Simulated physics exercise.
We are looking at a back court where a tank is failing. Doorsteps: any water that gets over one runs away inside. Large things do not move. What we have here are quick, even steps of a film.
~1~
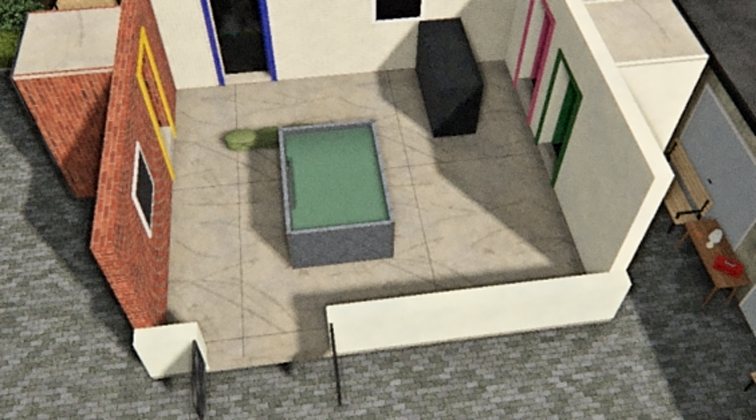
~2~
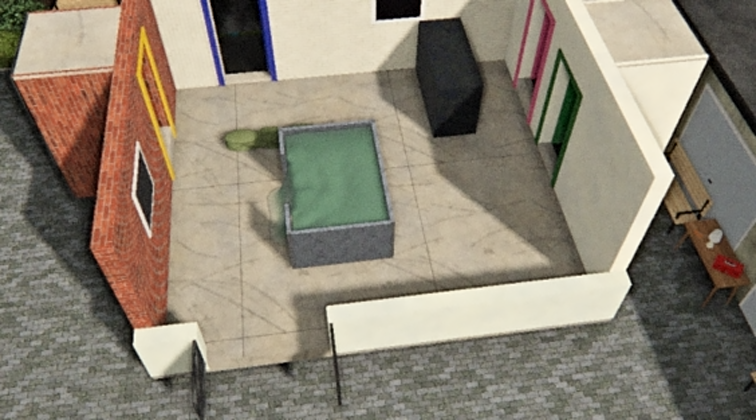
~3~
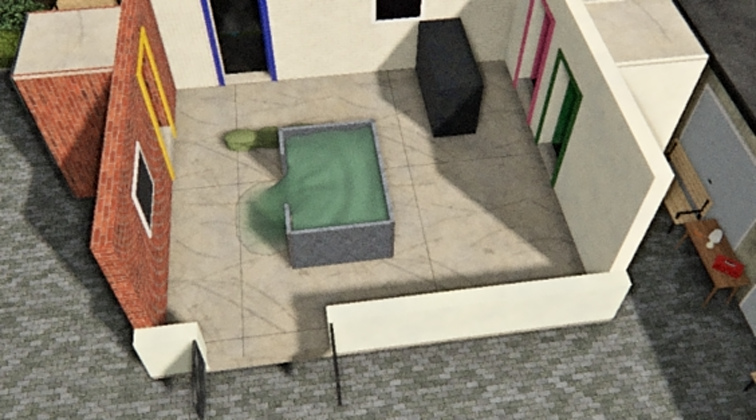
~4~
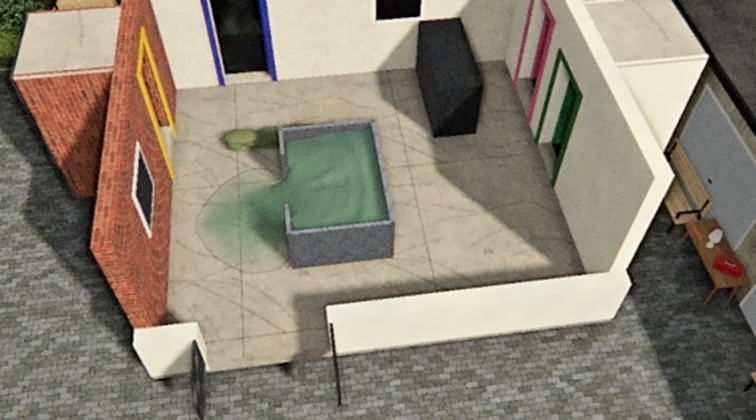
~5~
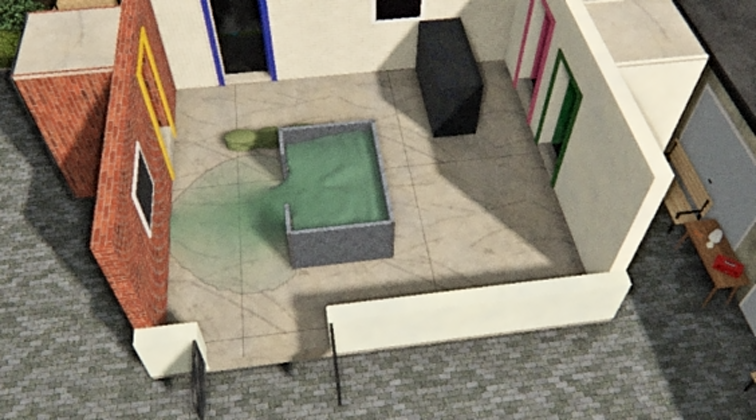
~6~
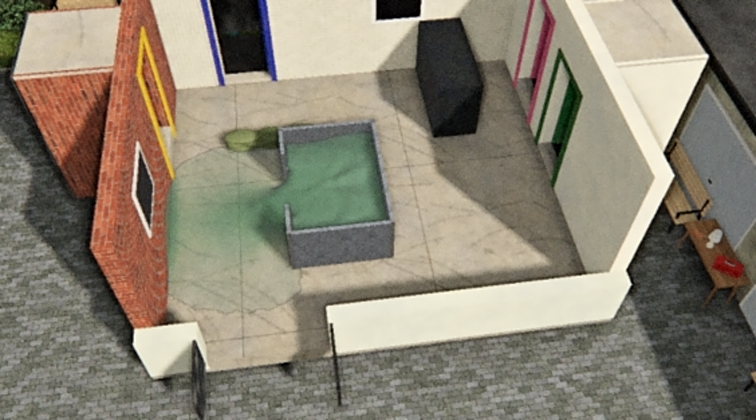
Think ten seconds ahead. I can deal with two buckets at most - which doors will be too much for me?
In the end the pink door holds up fine I think; the blue door gets overrun I think; the yellow door holds up fine I think; the green door holds up fine I think.
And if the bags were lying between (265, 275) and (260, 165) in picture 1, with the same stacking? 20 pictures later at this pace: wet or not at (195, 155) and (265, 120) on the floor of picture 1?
The first point is soaked and the second is soaked.
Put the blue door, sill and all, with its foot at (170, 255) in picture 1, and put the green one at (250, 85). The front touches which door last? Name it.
I'd say the pink-painted one is reached last.
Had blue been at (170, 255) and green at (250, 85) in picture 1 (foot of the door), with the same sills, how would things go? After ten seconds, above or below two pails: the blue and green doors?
I'd say blue overflows, while green overflows.
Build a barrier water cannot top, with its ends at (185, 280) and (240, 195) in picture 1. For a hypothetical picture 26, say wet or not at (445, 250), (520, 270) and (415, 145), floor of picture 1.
In order: Untouched, untouched, soaked.
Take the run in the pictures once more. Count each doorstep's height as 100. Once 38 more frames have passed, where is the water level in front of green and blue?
Estimate, in order: 10 and 200 percent.
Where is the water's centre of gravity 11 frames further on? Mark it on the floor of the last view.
Estimate: (266, 212).
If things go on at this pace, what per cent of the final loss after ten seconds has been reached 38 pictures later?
Around 70 %.
A moment on, water covers 20 % of the floor; the pink door not reached, the blue door not reached, the yellow door wet at the sill, nothing in, the green door not reached.
Next, water covers 30 % of the floor; the pink door not reached, the blue door wet at the sill, nothing in, the yellow door wet at the sill, nothing in, the green door not reached.
Then, water covers 55 % of the floor; the pink door not reached, the blue door over two buckets in, the yellow door wet at the sill, nothing in, the green door not reached.
Later, water covers 85 % of the floor; the pink door not reached, the blue door far over two buckets in, the yellow door wet at the sill, nothing in, the green door not reached.
In the end, water covers 95 % of the floor; the pink door wet at the sill, nothing in, the blue door far over two buckets in, the yellow door wet at the sill, nothing in, the green door wet at the sill, nothing in.
